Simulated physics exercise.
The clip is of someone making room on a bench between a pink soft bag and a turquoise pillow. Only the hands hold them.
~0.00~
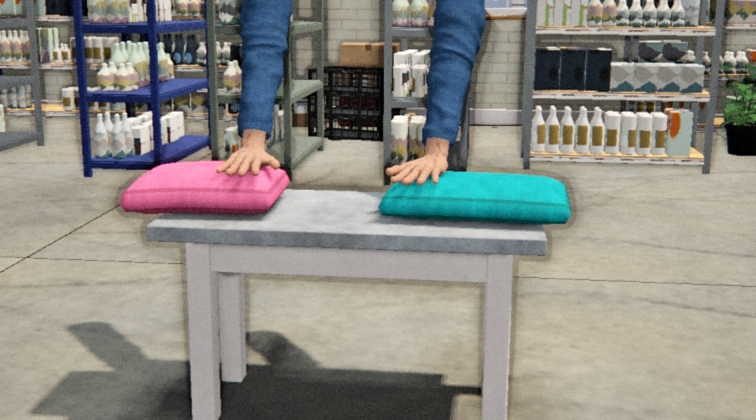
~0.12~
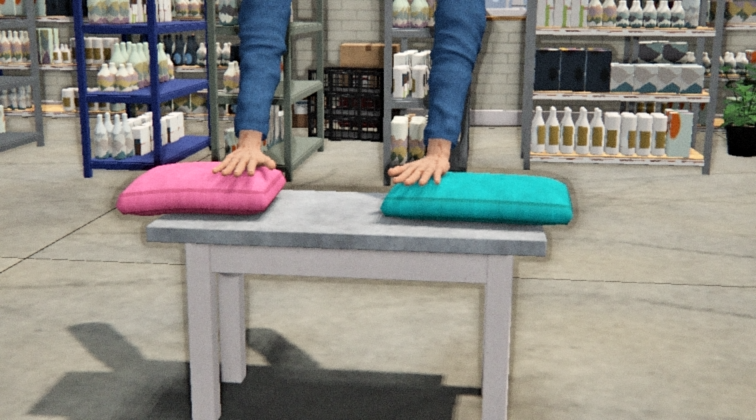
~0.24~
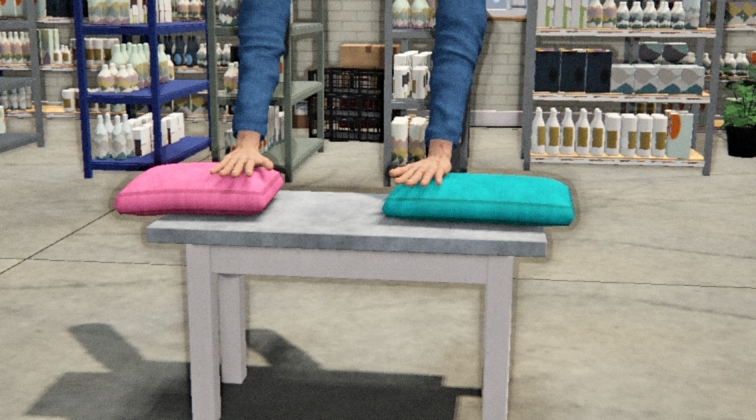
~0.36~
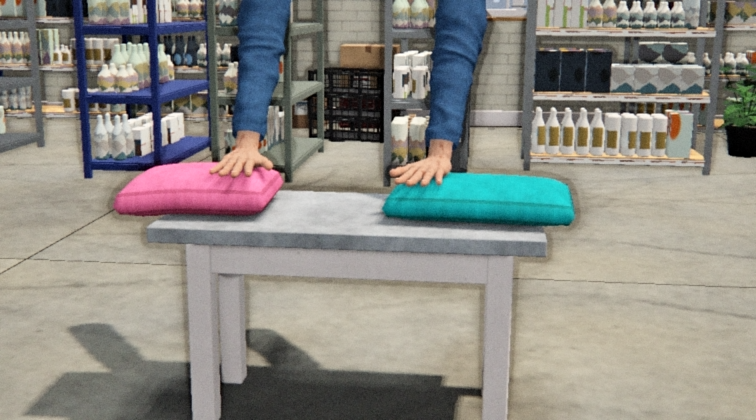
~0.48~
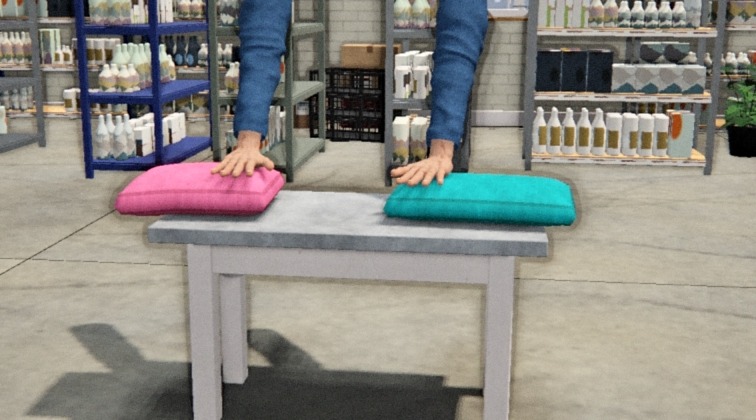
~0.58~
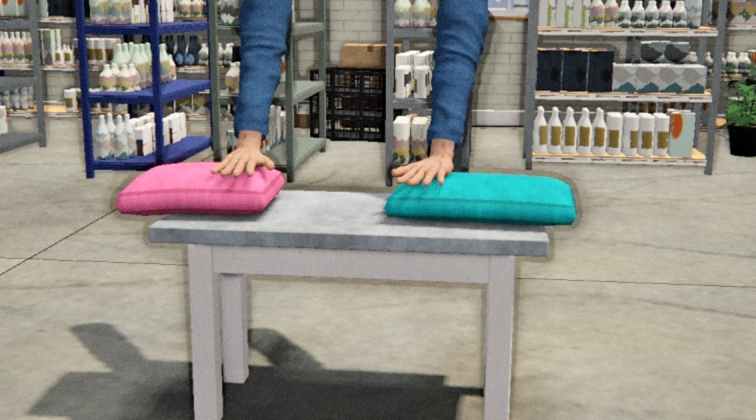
To begin with, two hands in blue sleeves press on a pink soft bag at the left end of a bench and a turquoise pillow at the right. Both shift very slightly outward, then the hands and items stay nearly still, each overhanging its end, the pink one farther.
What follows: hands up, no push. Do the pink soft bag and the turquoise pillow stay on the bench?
Outcome: The pink soft bag holds its place, the turquoise pillow stays up there.
Around 0.86 s, soft bag at rest; pillow at rest.
Finally, soft bag at rest; pillow at rest. The pink soft bag stays up there and the turquoise pillow remains on top.
